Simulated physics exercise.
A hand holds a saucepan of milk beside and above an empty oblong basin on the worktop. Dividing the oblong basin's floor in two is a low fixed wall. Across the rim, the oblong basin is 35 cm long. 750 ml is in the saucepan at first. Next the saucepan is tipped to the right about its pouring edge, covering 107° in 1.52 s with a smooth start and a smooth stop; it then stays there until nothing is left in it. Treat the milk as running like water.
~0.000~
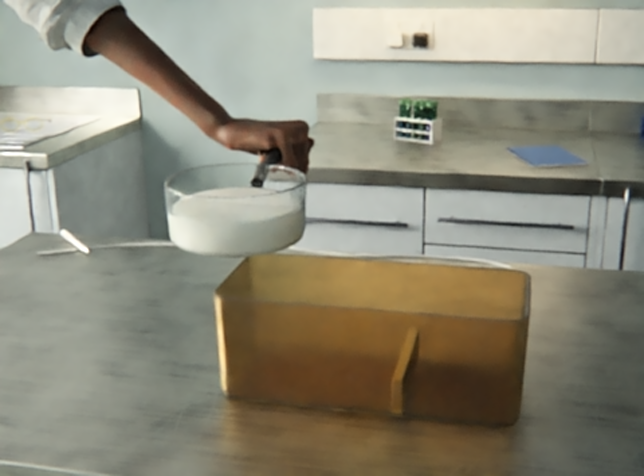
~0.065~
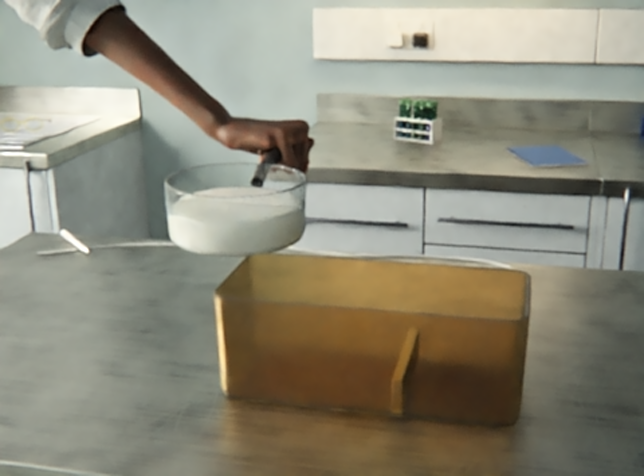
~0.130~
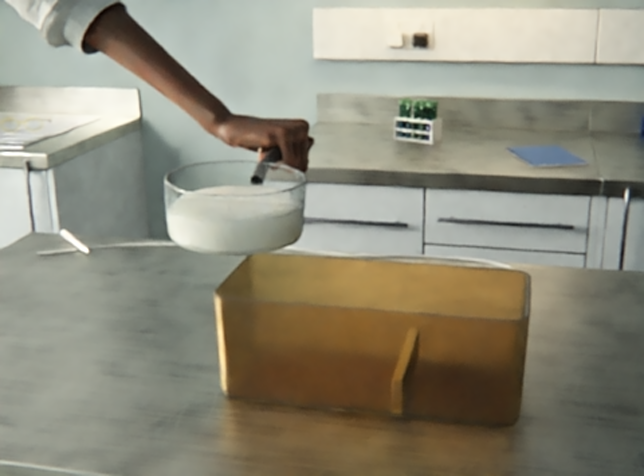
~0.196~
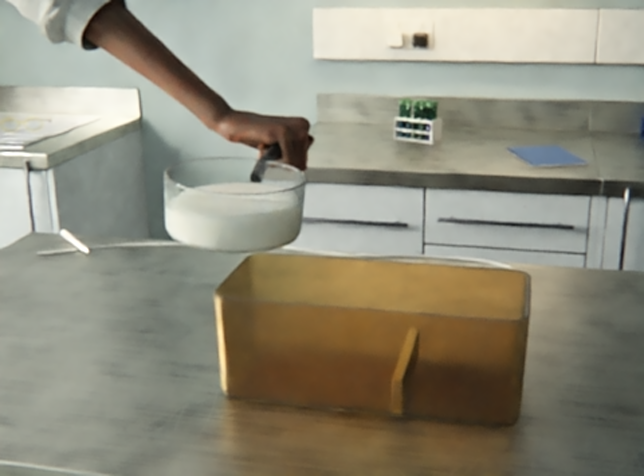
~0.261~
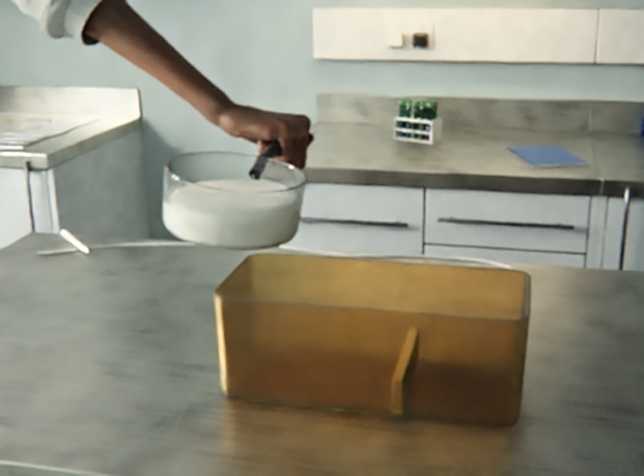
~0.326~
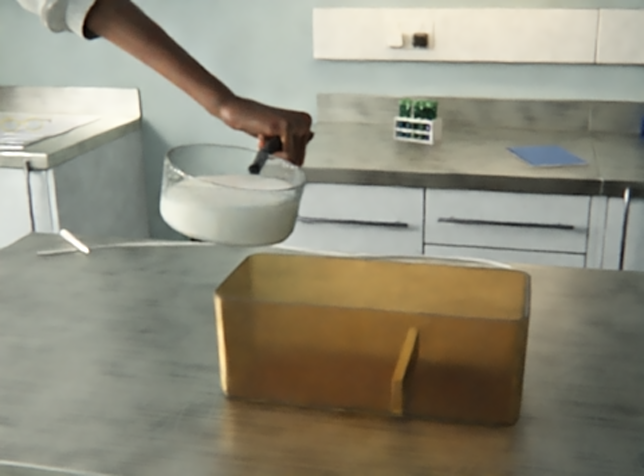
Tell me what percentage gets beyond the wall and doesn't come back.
Around 19 % gets beyond the wall and stays.
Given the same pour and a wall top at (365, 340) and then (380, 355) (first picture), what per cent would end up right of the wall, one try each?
First try about 90 %, second try about 75 %.
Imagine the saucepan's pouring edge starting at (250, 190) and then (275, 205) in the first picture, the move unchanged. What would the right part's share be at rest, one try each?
Some 5 and 5 per cent, in that order.
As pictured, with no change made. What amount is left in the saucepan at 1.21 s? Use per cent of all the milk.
Some 10 per cent.
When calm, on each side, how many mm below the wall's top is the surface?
The left comes to roughly 22 mm and the right to roughly 36 mm.
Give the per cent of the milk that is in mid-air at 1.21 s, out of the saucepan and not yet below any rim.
Roughly 14 %.
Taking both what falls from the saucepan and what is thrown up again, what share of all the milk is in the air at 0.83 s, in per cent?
At that moment, about 30 percent.
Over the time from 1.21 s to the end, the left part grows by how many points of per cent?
It comes to about 24 per cent.
After 0.83 s the tilt is 62° and 62 per cent is still to pour, 7 is left of the wall and 0 right of it.
After 1.21 s the tilt is 96° and 11 per cent is still to pour, 57 is left of the wall and 18 right of it.
After 1.60 s the tilt is 107° and 0 per cent is still to pour, 80 is left of the wall and 19 right of it.
After 2.02 s the tilt is 107° and 0 per cent is still to pour, 80 is left of the wall and 19 right of it.
In the end 80 per cent lies left of the wall, 19 right of it and 1 outside.
